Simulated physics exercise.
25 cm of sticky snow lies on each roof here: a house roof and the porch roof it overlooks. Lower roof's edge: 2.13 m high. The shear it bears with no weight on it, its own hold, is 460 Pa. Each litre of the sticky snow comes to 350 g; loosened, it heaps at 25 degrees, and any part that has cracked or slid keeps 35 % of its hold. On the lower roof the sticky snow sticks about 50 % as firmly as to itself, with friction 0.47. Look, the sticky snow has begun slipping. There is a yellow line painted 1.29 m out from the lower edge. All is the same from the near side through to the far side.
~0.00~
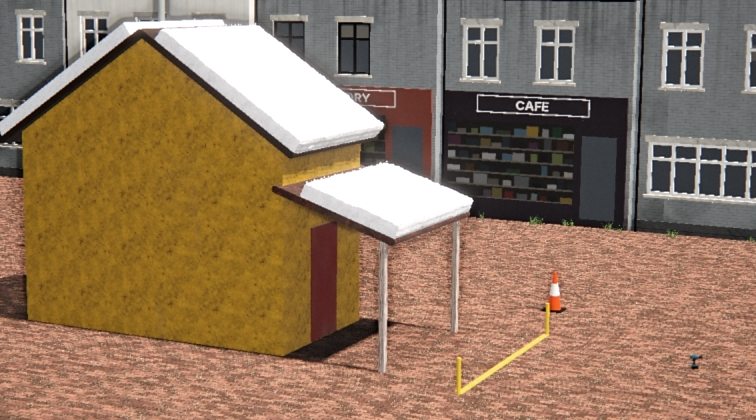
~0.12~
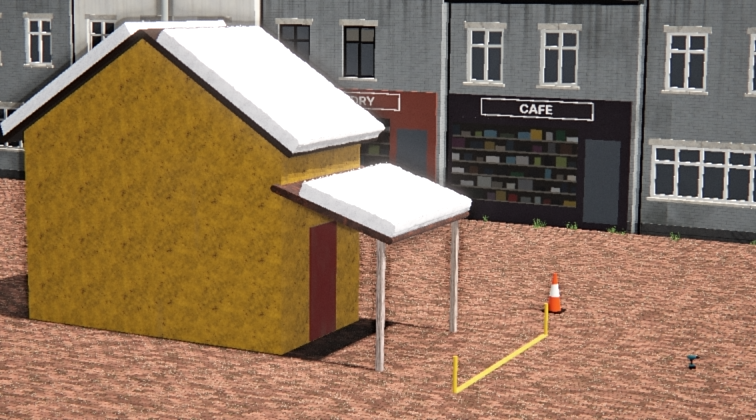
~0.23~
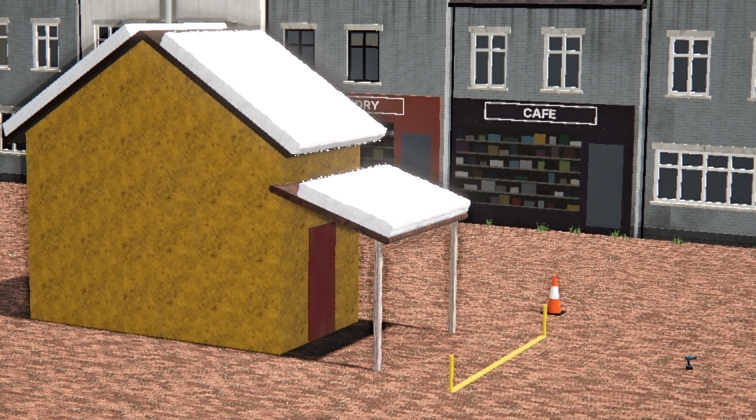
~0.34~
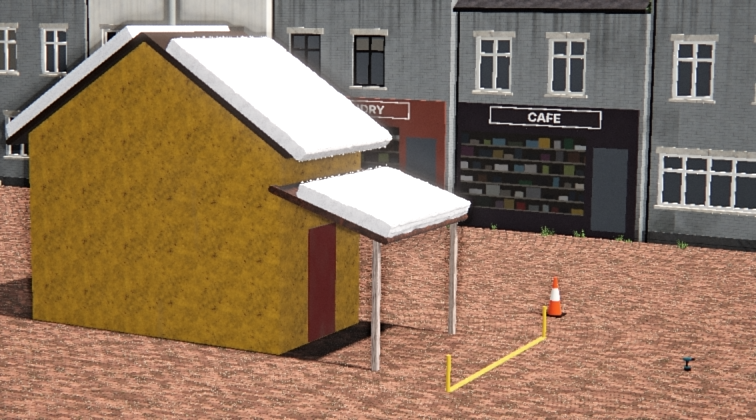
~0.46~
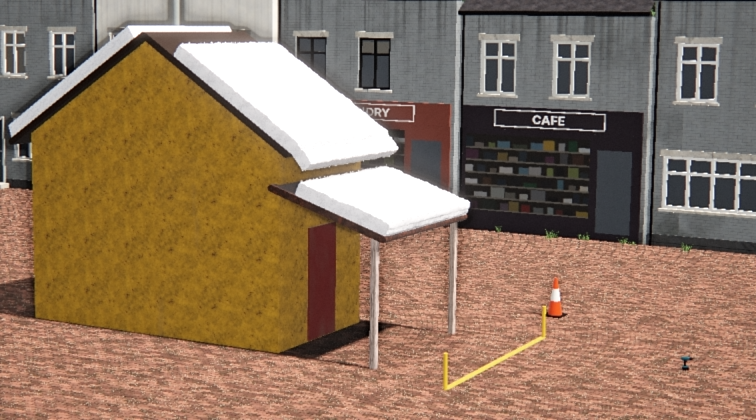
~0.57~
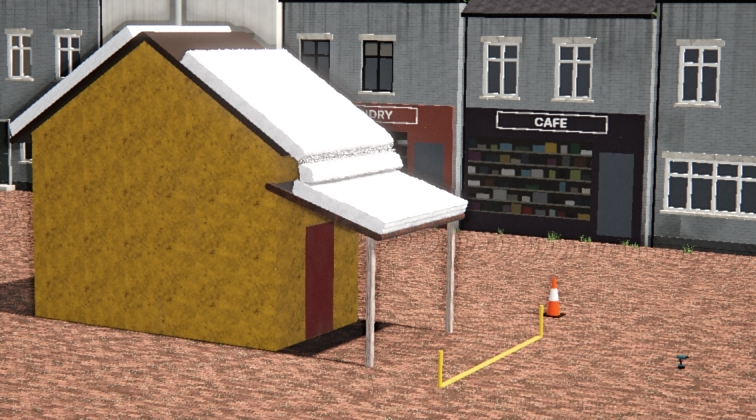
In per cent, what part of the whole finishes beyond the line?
I would say some 34 percent of the snow lies beyond it.
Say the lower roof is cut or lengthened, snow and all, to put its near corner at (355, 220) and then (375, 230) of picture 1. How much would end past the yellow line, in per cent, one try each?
The first try gives 45 percent and the second gives 40 percent.
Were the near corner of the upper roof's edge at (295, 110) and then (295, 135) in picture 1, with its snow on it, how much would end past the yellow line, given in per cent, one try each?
In that order: 55 %, 50 %.
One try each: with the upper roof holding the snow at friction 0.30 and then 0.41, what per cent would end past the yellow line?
One try each gives 20 % and then 8 %.
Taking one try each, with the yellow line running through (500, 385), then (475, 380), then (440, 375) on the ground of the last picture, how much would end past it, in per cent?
In order, some 18, 25 and 40 percent would end past it.
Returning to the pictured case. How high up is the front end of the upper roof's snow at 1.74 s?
0.6 m, more or less.
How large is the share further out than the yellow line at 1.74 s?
I'd say near 0 in a hundred.
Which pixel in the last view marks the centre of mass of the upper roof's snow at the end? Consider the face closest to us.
It sits close to (447, 330).
By 1.11 s, none is below the lower edge and 0 % is past the line.
By 1.74 s, 20 % is below the lower edge and 0 % is past the line.
By 2.37 s, 60 % is below the lower edge and 28 % is past the line.
By 3.00 s, 63 % is below the lower edge and 34 % is past the line.
By 3.60 s, at the end, 63 % is below the lower edge and 34 % is past the line.
